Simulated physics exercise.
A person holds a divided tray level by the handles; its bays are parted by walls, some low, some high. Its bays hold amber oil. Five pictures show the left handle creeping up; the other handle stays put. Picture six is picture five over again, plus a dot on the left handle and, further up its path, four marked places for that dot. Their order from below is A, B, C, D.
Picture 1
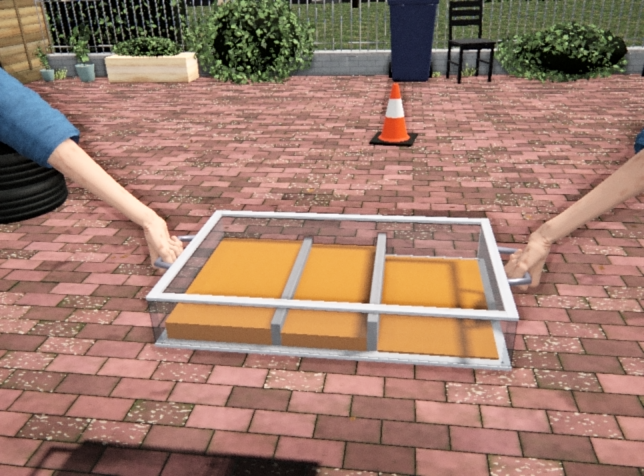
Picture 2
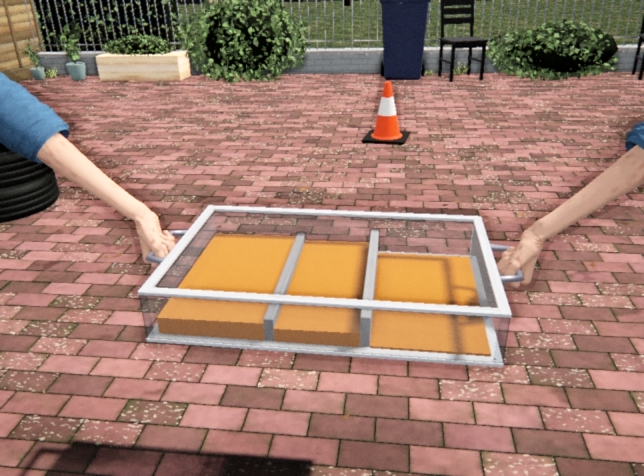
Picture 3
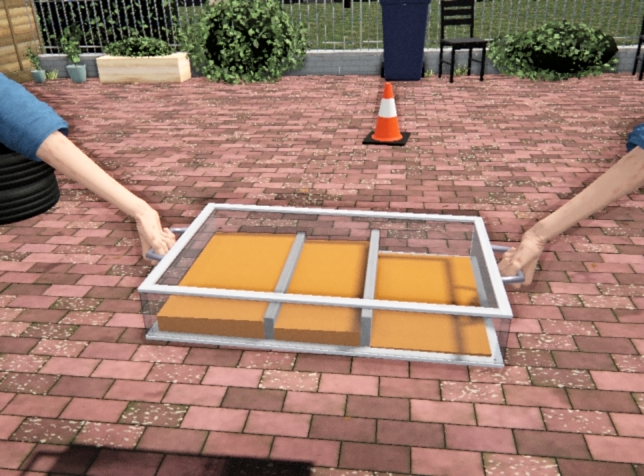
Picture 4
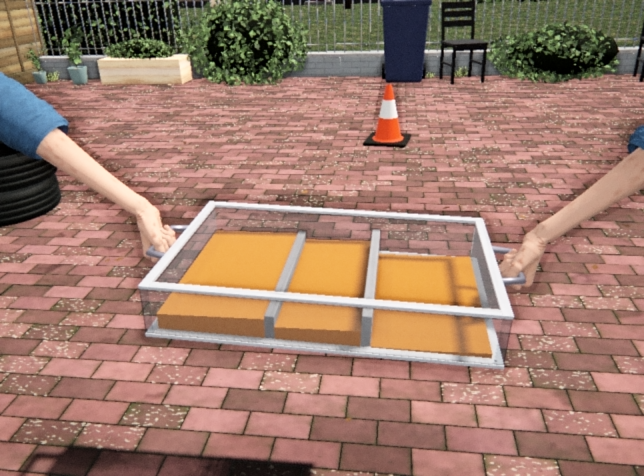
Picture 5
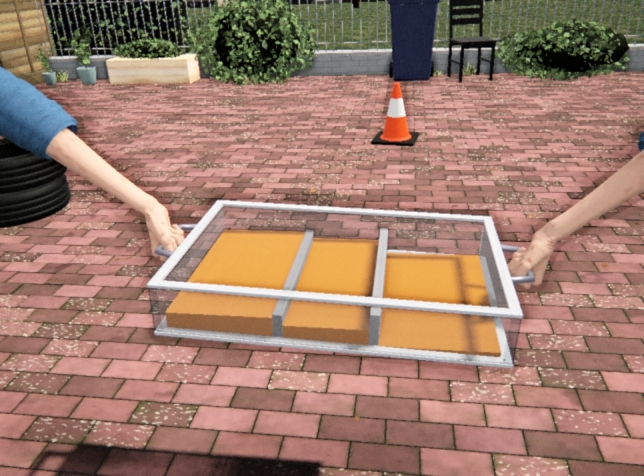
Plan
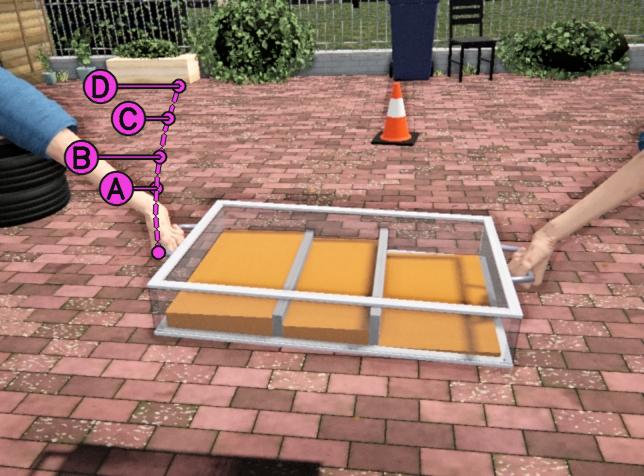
Divided clear tray of amber liquid held by two hands above brick paving, shifting slightly left then back, tilting faintly rightward.
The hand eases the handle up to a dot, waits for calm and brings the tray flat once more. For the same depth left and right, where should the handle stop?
Best: B.
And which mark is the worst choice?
That would be D.
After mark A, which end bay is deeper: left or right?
The left end bay.
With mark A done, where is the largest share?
That is the middle bay.
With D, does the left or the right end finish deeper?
The right end bay.
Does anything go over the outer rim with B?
No, all stays in.
On the marked copy, A at (156, 188); B at (159, 157); C at (168, 118); D at (178, 86).
Choosing A, the left end bay stands much deeper than the other; nothing spills.
Choosing B, the two end bays stand about equally deep; nothing spills.
Choosing C, the right end bay stands much deeper than the other; nothing spills.
Choosing D, the right end bay stands much deeper than the other; nothing spills.
